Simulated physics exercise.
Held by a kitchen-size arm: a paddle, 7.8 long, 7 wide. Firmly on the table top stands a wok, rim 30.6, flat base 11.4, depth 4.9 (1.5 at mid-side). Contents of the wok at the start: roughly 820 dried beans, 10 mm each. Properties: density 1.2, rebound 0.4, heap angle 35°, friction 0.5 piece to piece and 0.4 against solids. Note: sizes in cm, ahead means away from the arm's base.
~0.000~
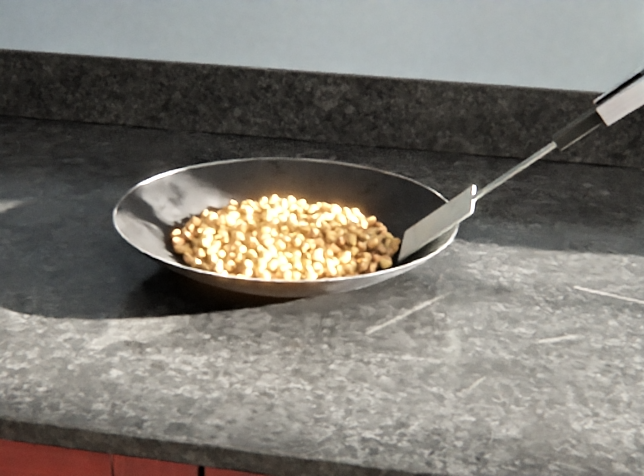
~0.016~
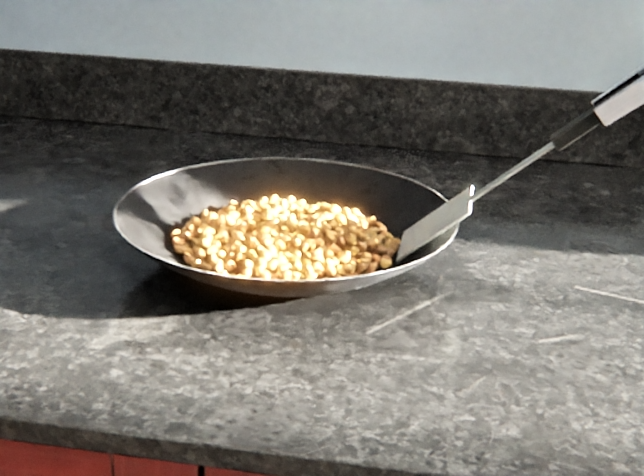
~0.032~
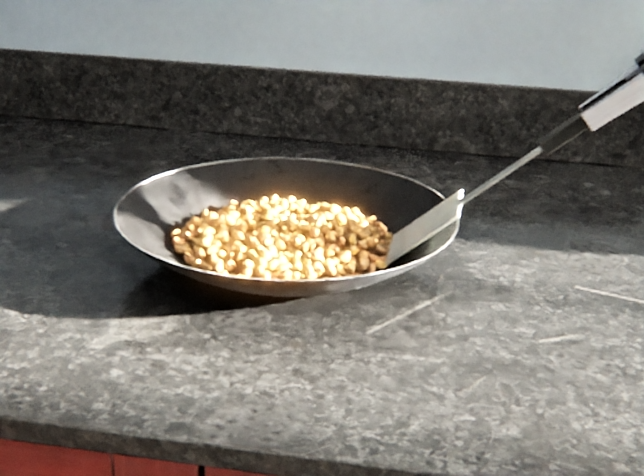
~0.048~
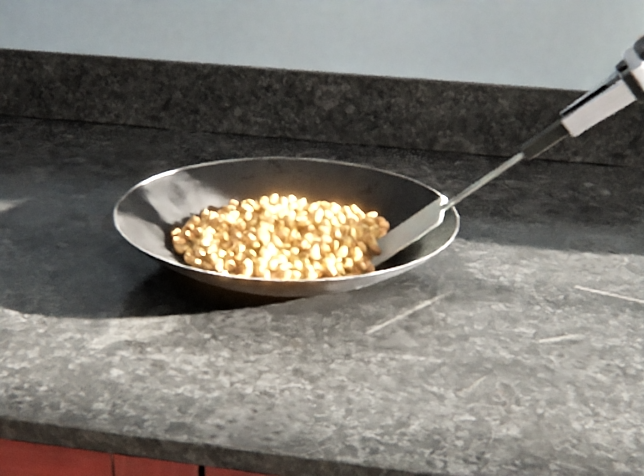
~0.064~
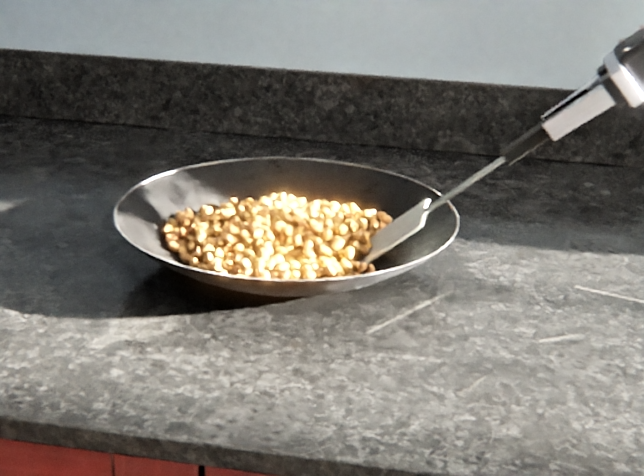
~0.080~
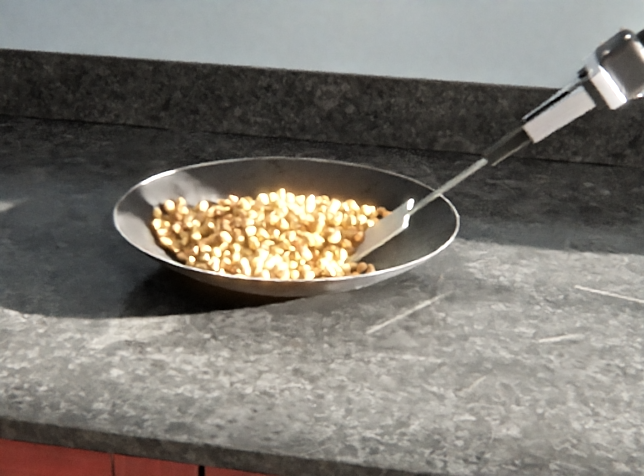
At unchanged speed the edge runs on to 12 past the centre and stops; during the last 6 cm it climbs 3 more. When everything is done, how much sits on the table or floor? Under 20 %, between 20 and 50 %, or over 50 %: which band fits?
The band that fits is between 20 and 50 %.
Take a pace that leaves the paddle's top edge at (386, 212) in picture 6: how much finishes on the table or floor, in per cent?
Share: Roughly 35 %.
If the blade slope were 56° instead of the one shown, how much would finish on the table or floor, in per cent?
30 %.
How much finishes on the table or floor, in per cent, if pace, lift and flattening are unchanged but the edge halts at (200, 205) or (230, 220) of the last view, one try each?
Estimates, in order: 15 % and 0 %.
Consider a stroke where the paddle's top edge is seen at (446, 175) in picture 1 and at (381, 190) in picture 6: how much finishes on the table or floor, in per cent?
Roughly 35 percent ends up there.
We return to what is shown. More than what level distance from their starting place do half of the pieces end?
Somewhere near 5 centimetres, I reckon.
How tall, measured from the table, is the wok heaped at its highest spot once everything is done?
Roughly 4.5 centimetres.
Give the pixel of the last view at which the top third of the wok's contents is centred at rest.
Close to pixel (224, 221).
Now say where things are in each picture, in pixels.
The first picture shows the paddle top edge at (473, 198), sloping 41°; upper third of the load around (290, 233), from x 175 to 395, top at y 200; 823 in the wok.
The second picture shows the paddle top edge at (471, 199), sloping 41°; upper third of the load around (290, 233), from x 175 to 395, top at y 200.
The third picture shows the paddle top edge at (460, 203), sloping 41°; upper third of the load around (291, 232), from x 175 to 390, top at y 200.
The fourth picture shows the paddle top edge at (443, 208), sloping 41°; upper third of the load around (291, 231), from x 175 to 385, top at y 200.
The fifth picture shows the paddle top edge at (425, 212), sloping 41°; upper third of the load around (281, 226), from x 165 to 385, top at y 200.
The sixth picture shows the paddle top edge at (408, 213), sloping 41°; upper third of the load around (272, 222), from x 155 to 390, top at y 195; 823 in the wok.
After 0.14 s, sloping 41°, highest piece 7 above the table; 822 in the wok, 1 on the blade or in flight.
After 0.21 s, sloping 41°, highest piece 7 above the table; 815 in the wok, 8 on the blade or in flight.
After 0.44 s, sloping 41°, highest piece 14 above the table; 565 in the wok, 178 on the table or floor, 80 on the blade or in flight.
After 1.49 s, sloping 41°, highest piece 4 above the table; 564 in the wok, 259 on the table or floor.
In the end, 564 in the wok, 259 on the table or floor. That is 31 % on the table or floor.
